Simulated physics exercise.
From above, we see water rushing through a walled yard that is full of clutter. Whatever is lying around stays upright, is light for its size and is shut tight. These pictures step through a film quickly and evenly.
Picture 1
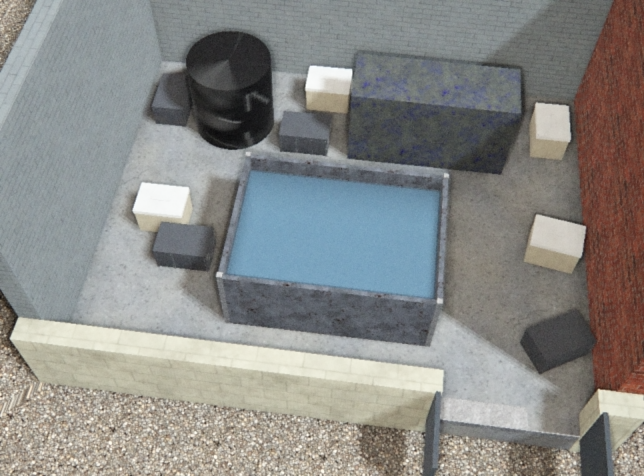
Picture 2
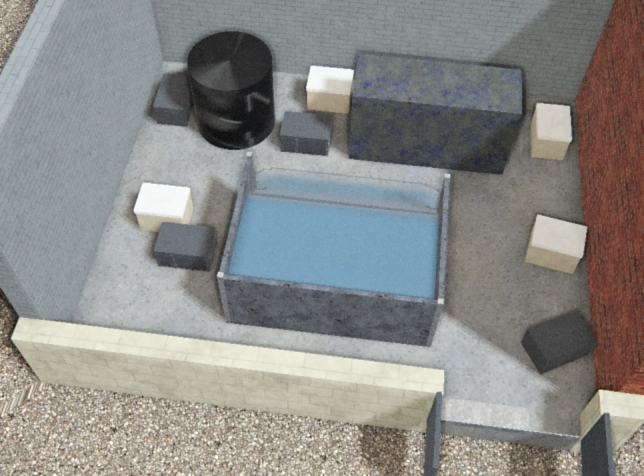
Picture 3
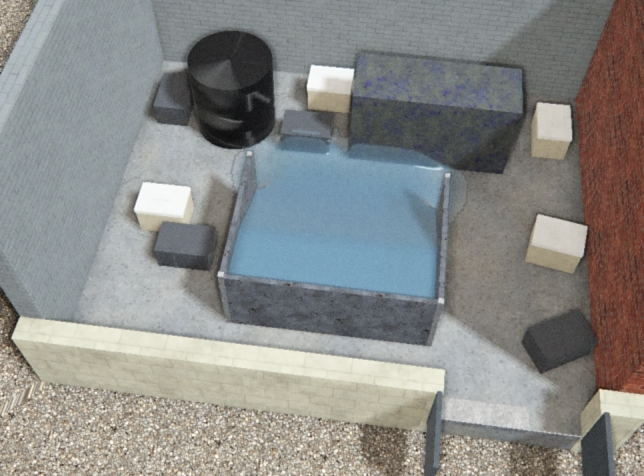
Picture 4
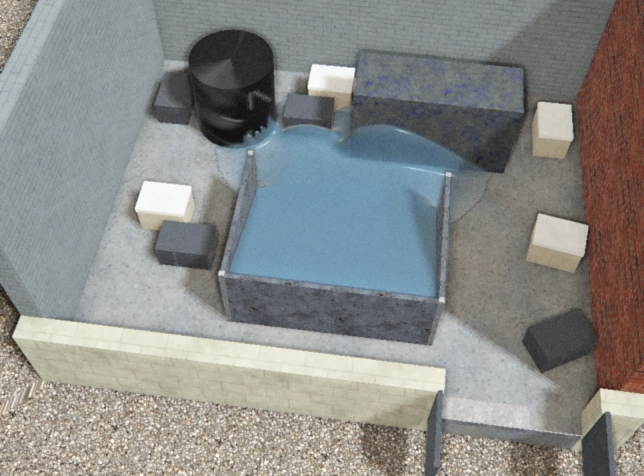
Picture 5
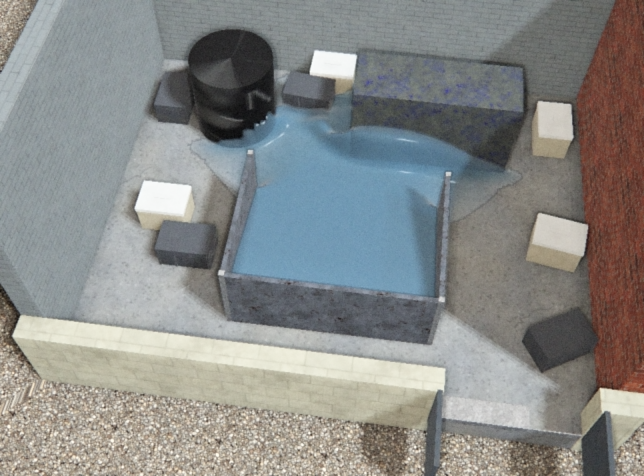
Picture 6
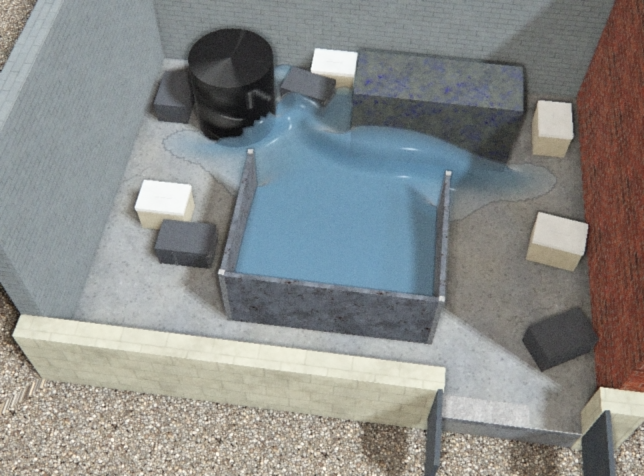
A walled yard held a tank of blue water among scattered blocks until its back side opened and water surged out, spreading around the black cylinder and large block and shoving a small dark block backward.
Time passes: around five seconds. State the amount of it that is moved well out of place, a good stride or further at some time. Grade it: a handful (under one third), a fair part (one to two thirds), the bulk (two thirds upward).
The bulk.
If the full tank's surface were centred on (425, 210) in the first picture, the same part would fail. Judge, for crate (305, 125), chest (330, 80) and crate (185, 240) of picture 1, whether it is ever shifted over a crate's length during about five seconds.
In that order: Swept aside, shifted that much, less than that.
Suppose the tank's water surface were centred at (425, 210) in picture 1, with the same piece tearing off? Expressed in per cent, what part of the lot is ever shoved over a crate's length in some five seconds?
My guess is about 90 percent of them.
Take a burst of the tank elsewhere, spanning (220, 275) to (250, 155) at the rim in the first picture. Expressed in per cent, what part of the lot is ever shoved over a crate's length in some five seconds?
About 90 per cent.
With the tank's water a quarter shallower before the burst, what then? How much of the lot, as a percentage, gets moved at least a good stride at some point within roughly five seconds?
Near 100 per cent of the loose things.
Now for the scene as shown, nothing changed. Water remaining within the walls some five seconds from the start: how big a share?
Some 88 per cent.
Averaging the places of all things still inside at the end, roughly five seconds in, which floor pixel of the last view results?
That averages to about (331, 238) on the floor.
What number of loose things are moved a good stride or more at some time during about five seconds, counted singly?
The total is 8.
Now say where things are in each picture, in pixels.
The first picture shows a crate at (306, 125), on the bottom; a chest at (329, 79) rests on the ground; 0 of 8 have shifted.
The second picture shows a crate at (307, 125), on the bottom; a chest at (331, 79), on the bottom; 0 of 8 have shifted.
The third picture shows a crate at (307, 124), on the bottom; a chest at (331, 78), on the bottom; 0 of 8 have shifted.
The fourth picture shows a crate at (309, 107) rests on the ground, close to its start; a chest at (332, 77) rests on the ground; 1 of 8 have shifted.
The fifth picture shows a crate at (310, 86), on the bottom, a stride from its start; a chest at (334, 63), on the bottom, close to its start; 2 of 8 have shifted.
The sixth picture shows a crate at (308, 83) rests on the ground, a stride from its start; a chest at (334, 61) rests on the ground, close to its start; 2 of 8 have shifted.
A moment on, 1 of 8 are well off their spots; 2 afloat.
Next, 3 of 8 are well off their spots; 3 afloat.
Later, 7 of 8 are well off their spots; 4 afloat.
In the end, 8 of 8 are well off their spots, and 8 have been at some point; 7 afloat.
